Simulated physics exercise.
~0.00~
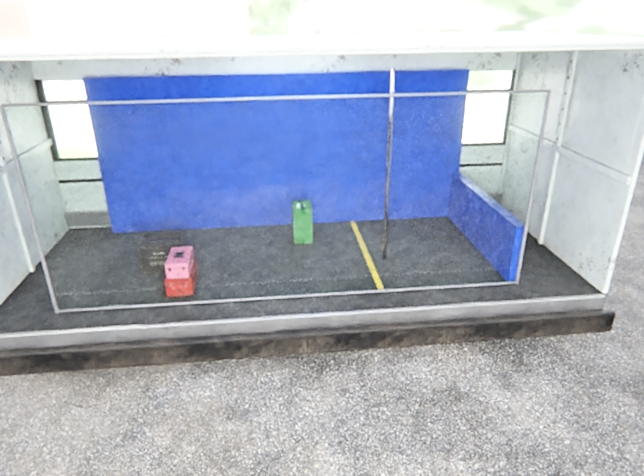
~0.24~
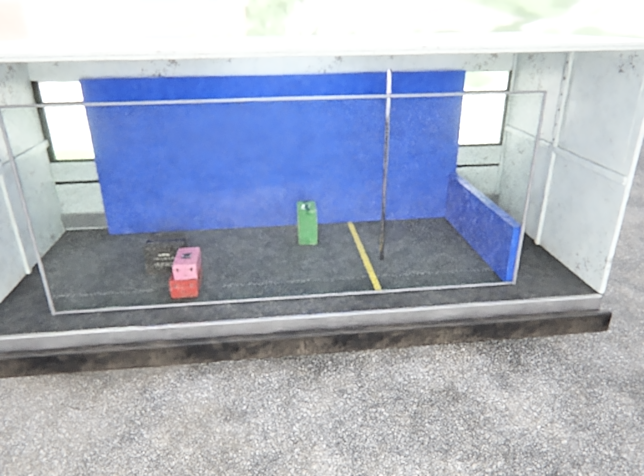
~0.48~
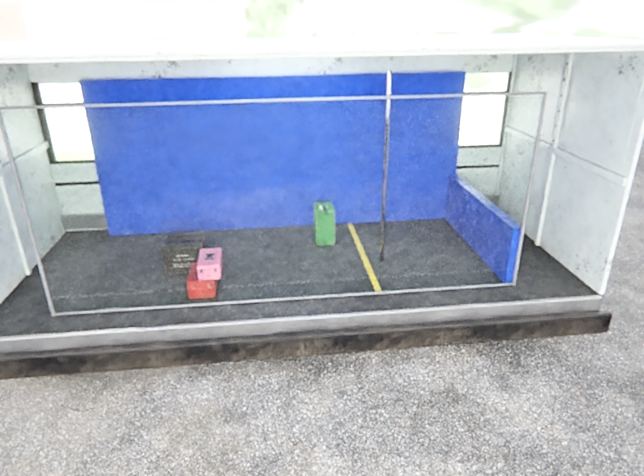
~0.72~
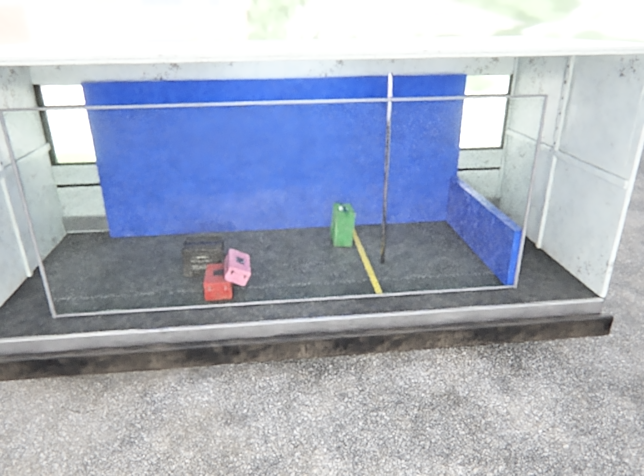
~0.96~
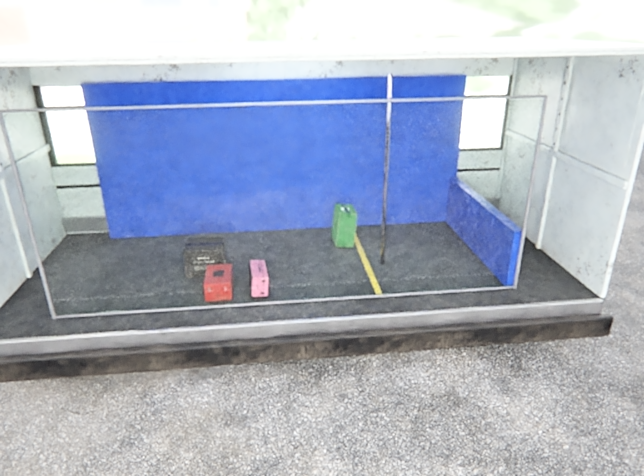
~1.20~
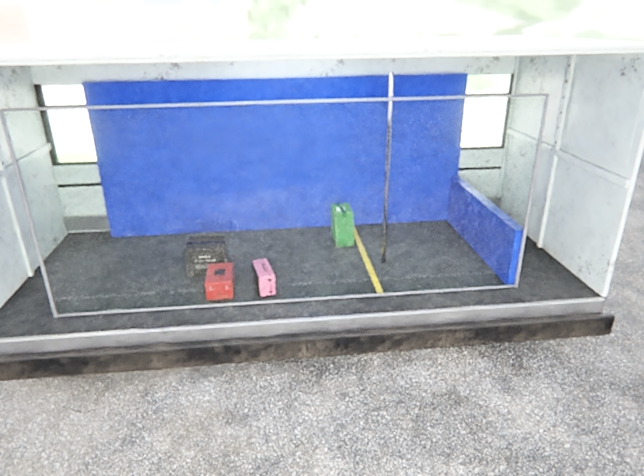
A pink toolbox riding on a red one slid right with it, then tipped off and landed on its end beside it, while a black carton and an upright green pack also slid right, and all four came to rest short of the yellow line.
